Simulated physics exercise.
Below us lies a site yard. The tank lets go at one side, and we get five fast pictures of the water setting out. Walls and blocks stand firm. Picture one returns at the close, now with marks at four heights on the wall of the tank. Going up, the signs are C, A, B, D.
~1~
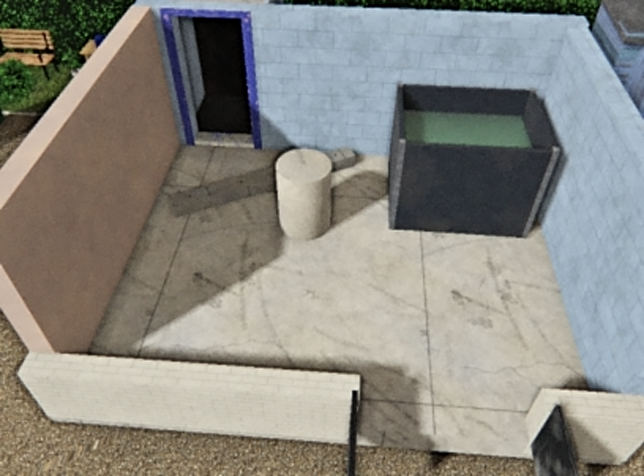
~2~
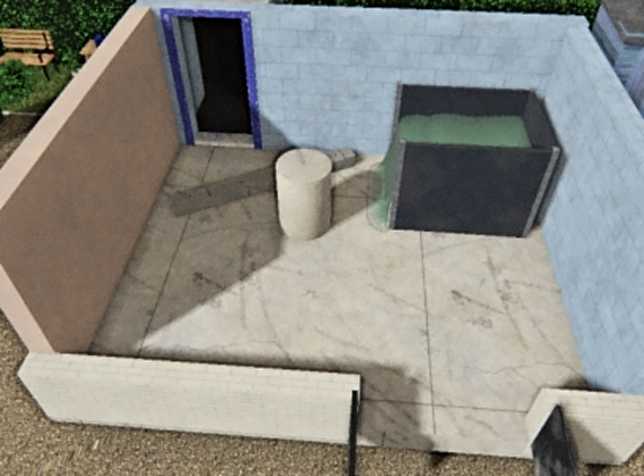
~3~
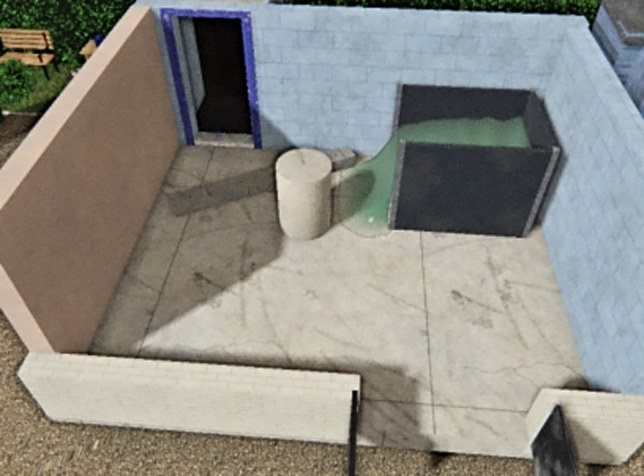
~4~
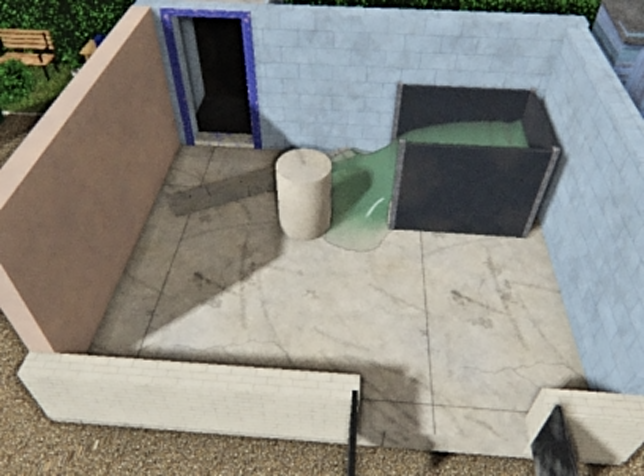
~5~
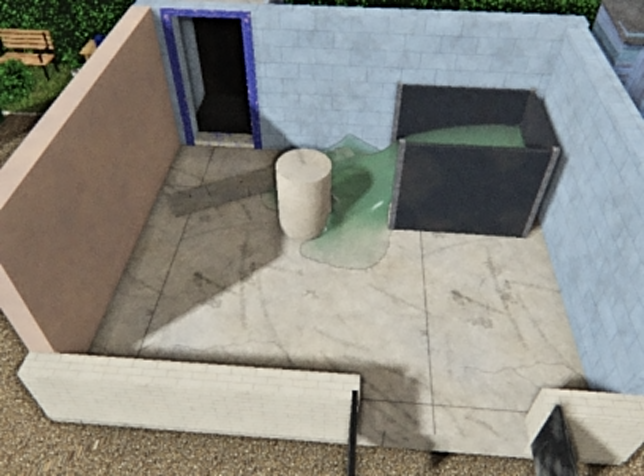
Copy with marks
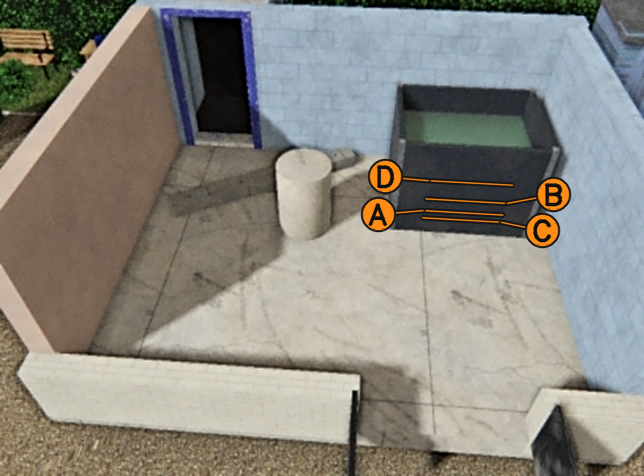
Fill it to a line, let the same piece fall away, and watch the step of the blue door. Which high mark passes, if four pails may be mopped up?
Use level B.
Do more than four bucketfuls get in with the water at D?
Yes.
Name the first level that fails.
D it is.
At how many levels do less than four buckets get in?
Three of them.
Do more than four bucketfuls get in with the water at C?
No.
On the marked copy, A at (463, 212); B at (466, 201); C at (461, 219); D at (470, 183); from the bottom up C, A, B, D.
With A, nothing gets over.
With B, a splash gets over, under a bucket.
With C, nothing gets over.
With D, about 7 bucketfuls get in.
